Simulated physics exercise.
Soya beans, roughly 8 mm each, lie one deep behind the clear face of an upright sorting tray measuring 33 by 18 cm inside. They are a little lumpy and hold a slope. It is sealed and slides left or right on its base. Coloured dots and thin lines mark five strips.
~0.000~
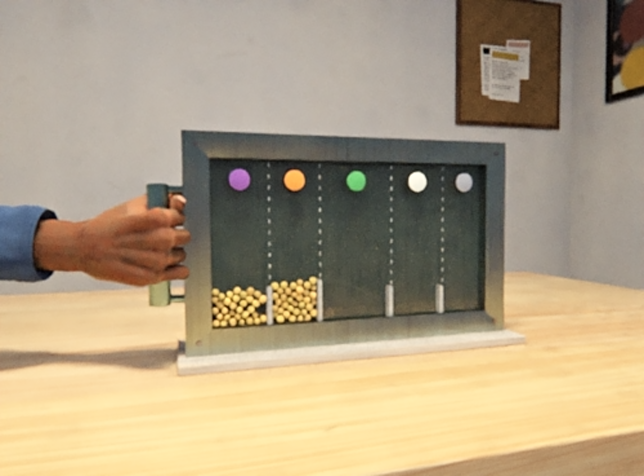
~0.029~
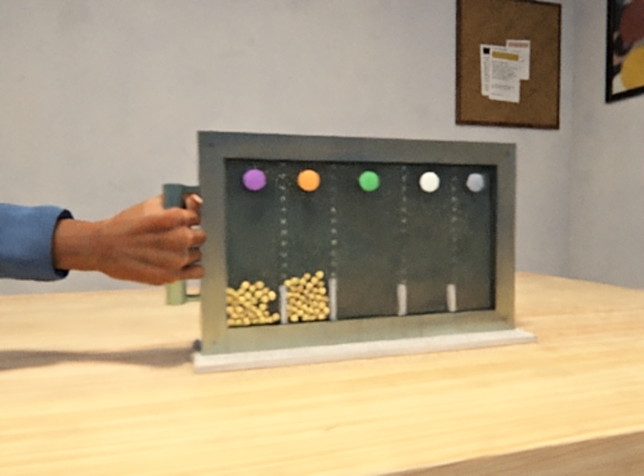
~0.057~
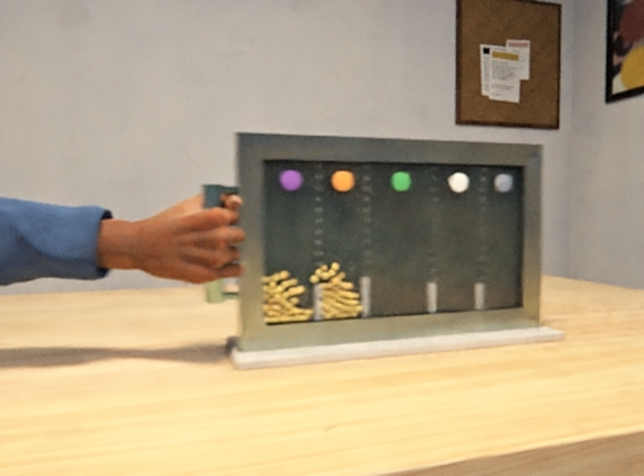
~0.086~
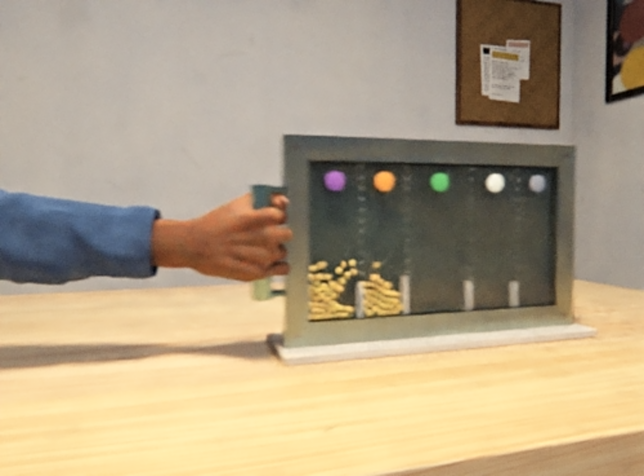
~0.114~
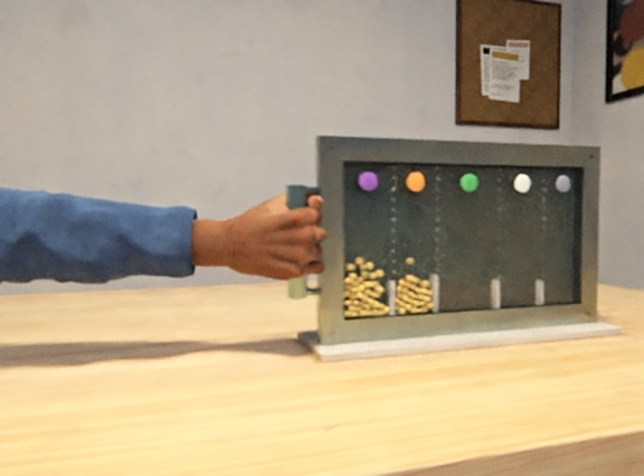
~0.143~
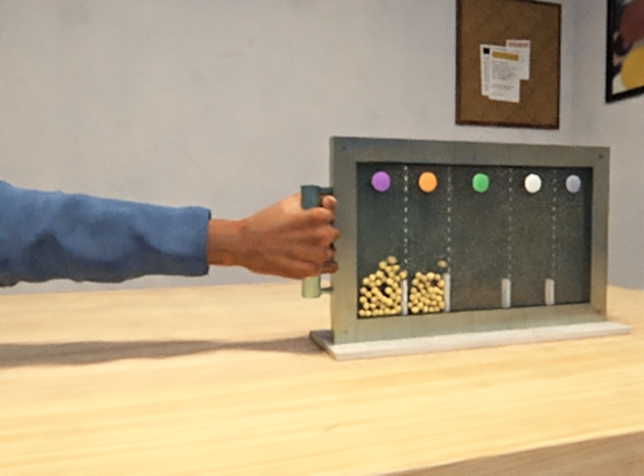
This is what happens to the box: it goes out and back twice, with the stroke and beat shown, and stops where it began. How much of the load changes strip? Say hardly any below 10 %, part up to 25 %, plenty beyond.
It is plenty.
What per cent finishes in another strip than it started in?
Roughly 40 per cent.
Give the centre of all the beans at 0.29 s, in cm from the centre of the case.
Some 8 cm left and 6 cm below.
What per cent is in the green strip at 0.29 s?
Some 15 per cent.
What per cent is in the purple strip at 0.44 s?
Some 45 per cent.
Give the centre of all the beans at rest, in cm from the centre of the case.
Some 6 cm left and 8 cm below.
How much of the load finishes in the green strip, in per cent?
About 10 per cent.
By 0.29 s, it is at its start; orange 40 %, purple 40 %, green 15 %, white 5 %, grey 5 %; 25 % have changed strip.
By 0.44 s, it is 16 cm to the right; orange 40 %, purple 45 %, green 10 %, white 5 %; 25 % have changed strip.
By 0.57 s, it is at its start; orange 35 %, purple 35 %, green 10 %, white 5 %, grey 10 %; 40 % have changed strip.
Settled by 1.3 s, it is at its start; orange 30 %, purple 40 %, green 10 %, white 10 %, grey 10 %; 40 % have changed strip.
